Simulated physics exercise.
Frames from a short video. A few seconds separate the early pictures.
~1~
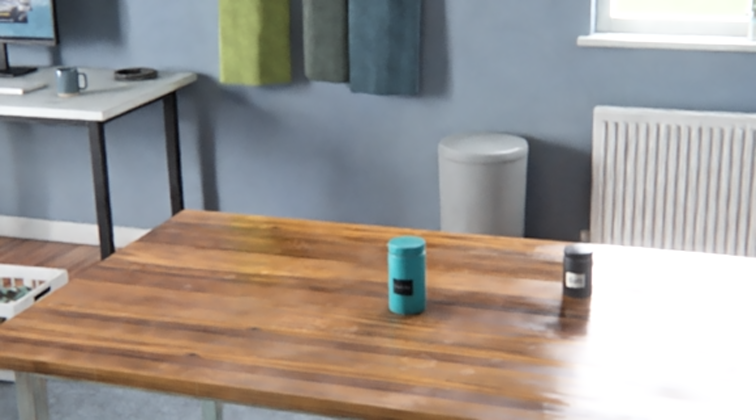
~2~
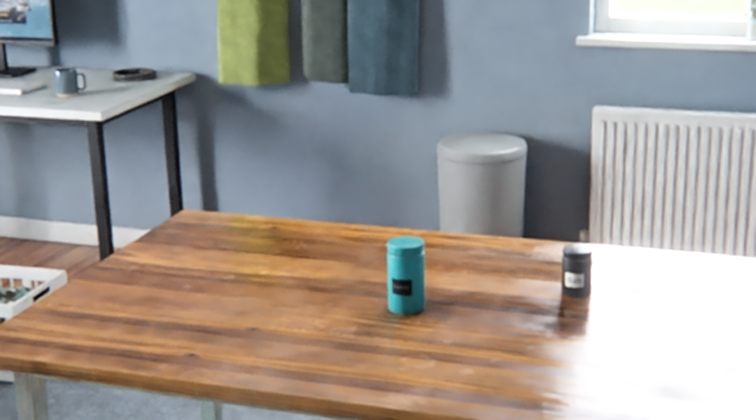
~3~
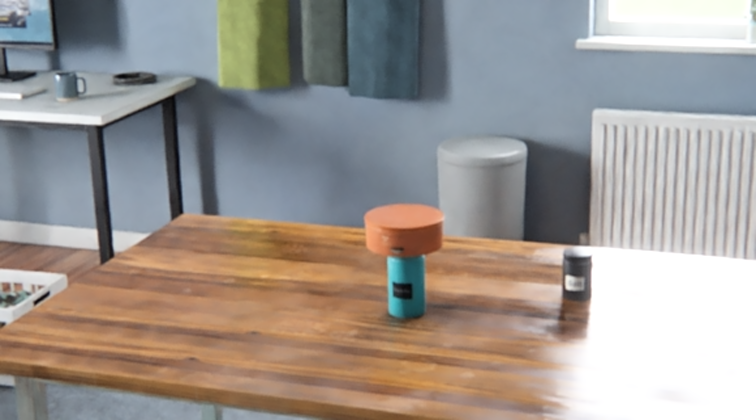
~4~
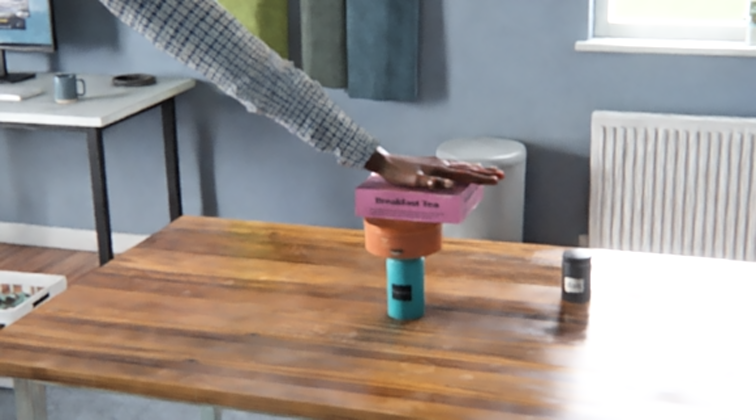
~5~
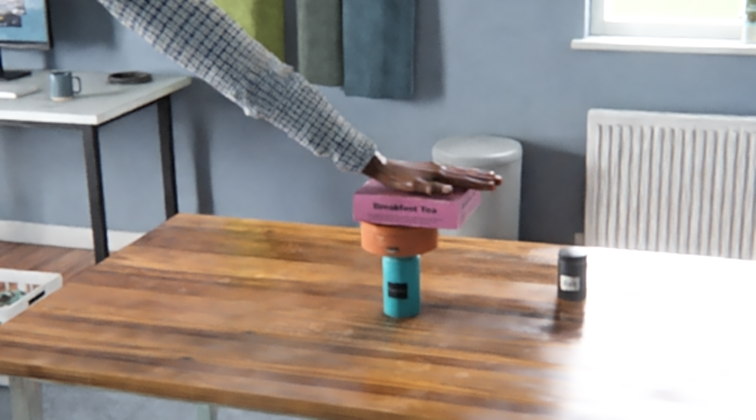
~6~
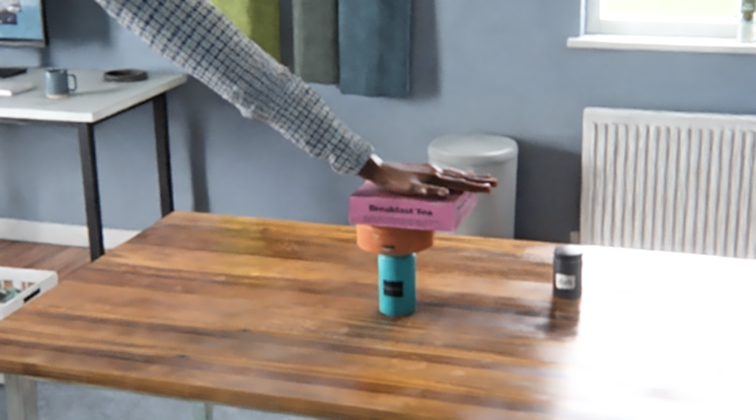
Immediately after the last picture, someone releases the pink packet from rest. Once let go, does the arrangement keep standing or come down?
The arrangement keeps standing.
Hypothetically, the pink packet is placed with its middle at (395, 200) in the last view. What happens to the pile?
What happens next is that it remains steady.
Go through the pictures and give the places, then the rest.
The last thing is not in view yet, in the first picture.
The last thing is not in view yet; black jar (577, 271), in the second picture.
The last thing is not in view yet; turquoise jar (407, 278), in the third picture.
Coming down; pink packet (420, 193); orange tub (404, 232), in the fourth picture.
Coming down; pink packet (418, 199); black jar (573, 274), in the fifth picture.
Set down, still held; pink packet (414, 201); turquoise jar (398, 276), in the sixth picture.
Then, 0.60 s after the last picture, nothing has stirred.
Then, 1.60 s after the last picture, pink packet resting near (414, 201).
At rest, all 4 in place. Seen from the same camera at the end, pink packet near (414, 201). The pile keeps its balance.
